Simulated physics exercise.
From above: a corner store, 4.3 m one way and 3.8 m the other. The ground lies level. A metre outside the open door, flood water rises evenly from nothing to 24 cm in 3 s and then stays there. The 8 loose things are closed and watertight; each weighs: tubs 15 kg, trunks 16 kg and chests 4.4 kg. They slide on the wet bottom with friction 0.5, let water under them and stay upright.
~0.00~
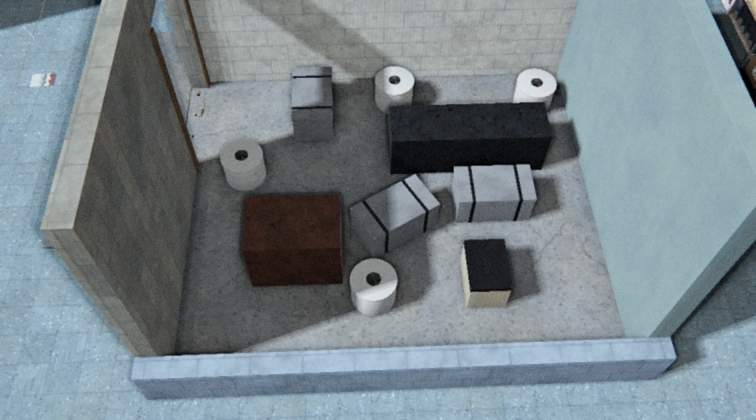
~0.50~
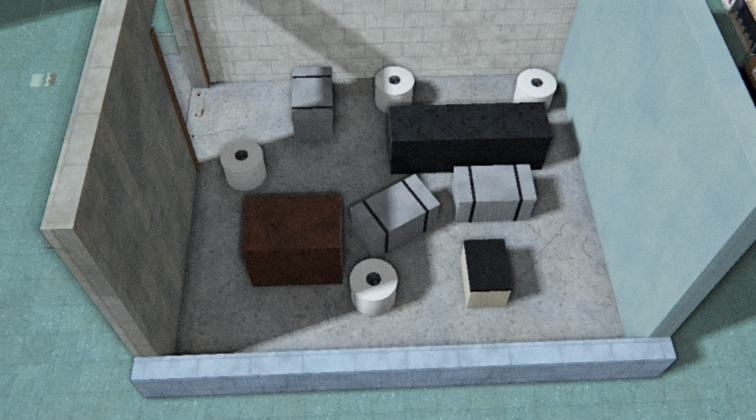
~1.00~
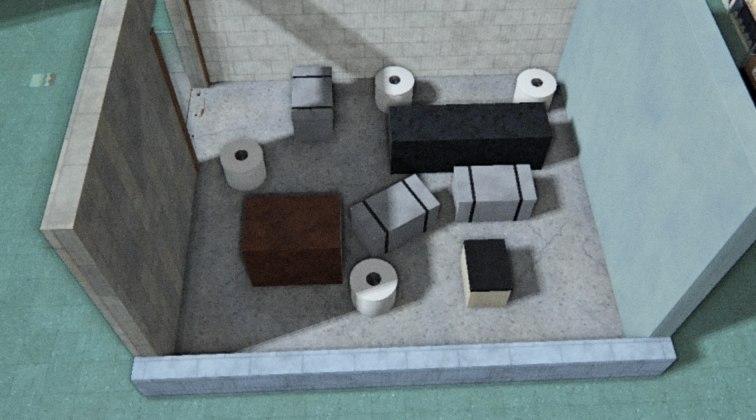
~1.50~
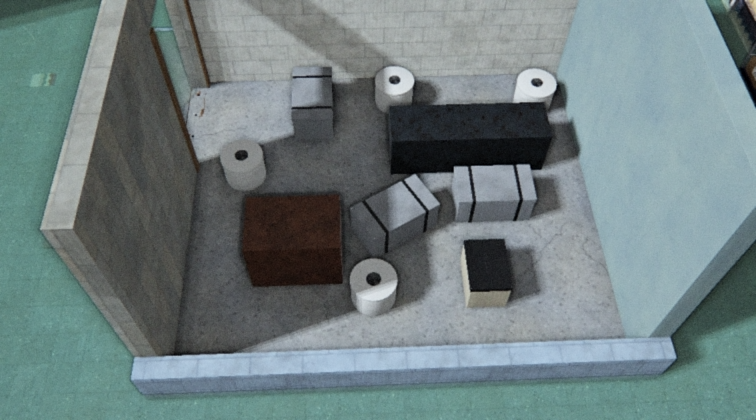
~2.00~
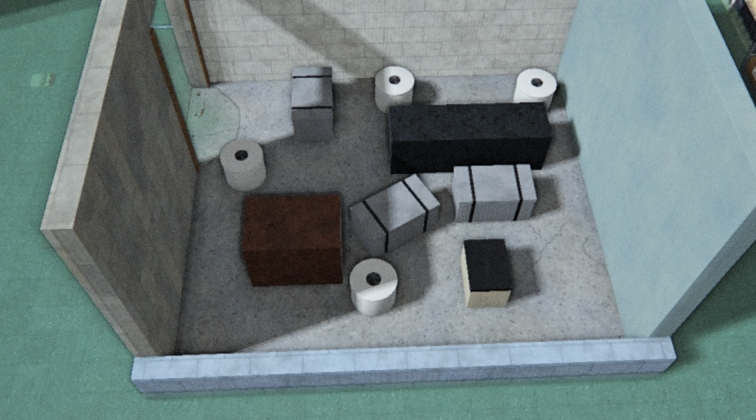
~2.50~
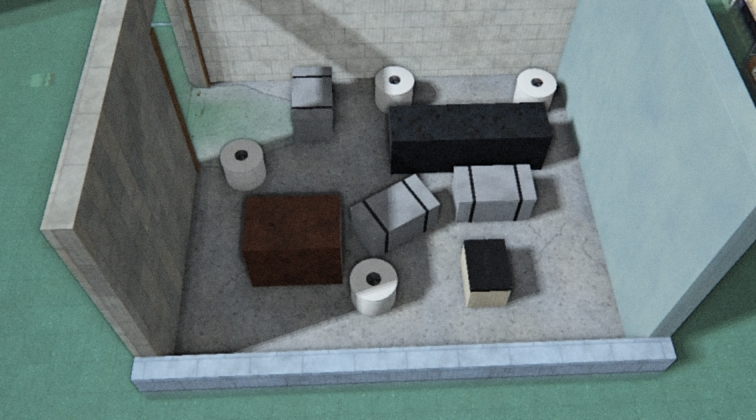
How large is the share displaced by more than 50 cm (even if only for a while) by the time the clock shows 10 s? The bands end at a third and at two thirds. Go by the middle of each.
That comes to from one to two thirds.
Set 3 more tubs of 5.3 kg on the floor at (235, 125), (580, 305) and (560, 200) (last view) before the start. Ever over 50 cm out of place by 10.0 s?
In that order: Past it, under, past it.
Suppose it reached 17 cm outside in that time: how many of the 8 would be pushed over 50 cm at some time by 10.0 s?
In that case 4 of them.
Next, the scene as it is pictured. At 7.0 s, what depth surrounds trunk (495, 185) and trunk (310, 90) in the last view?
About 3 and 20 cm.
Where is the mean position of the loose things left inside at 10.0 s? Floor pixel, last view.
Around (441, 196).
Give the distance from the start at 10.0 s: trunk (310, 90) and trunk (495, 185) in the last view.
In that order: 200 cm, 20 cm.
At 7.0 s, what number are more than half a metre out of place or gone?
By then 4.
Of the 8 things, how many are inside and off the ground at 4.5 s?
1 of them.
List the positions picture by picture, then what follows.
The first picture shows a tub at (395, 80) rests on the ground; a tub at (242, 156), on the bottom; water covers 0.0 m2; 0 of 8 have shifted.
The second picture shows a tub at (395, 80), on the bottom; a tub at (242, 156), on the bottom; water covers 0.0 m2; 0 of 8 have shifted.
The third picture shows a tub at (395, 80) rests on the ground; a tub at (242, 156), on the bottom; 0.0 m2 under water; 0 of 8 have shifted.
The fourth picture shows a tub at (395, 80) rests on the ground; a tub at (242, 156) rests on the ground; 0.0 m2 under water; 0 of 8 have shifted.
The fifth picture shows a tub at (395, 80) rests on the ground; a tub at (242, 156) rests on the ground; 0.3 m2 under water; 0 of 8 have shifted.
The sixth picture shows a tub at (395, 80), on the bottom; a tub at (242, 156), on the bottom; 1.1 m2 under water; 0 of 8 have shifted.
After 3.5 s 0 of 8 are over 50 cm from their spots; 0 afloat.
After 4.5 s 1 of 8 are over 50 cm from their spots; 1 afloat.
After 7.0 s 4 of 8 are over 50 cm from their spots; 4 afloat.
After 10.0 s 3 of 8 are over 50 cm from their spots, and 4 have been at some point; 6 afloat.
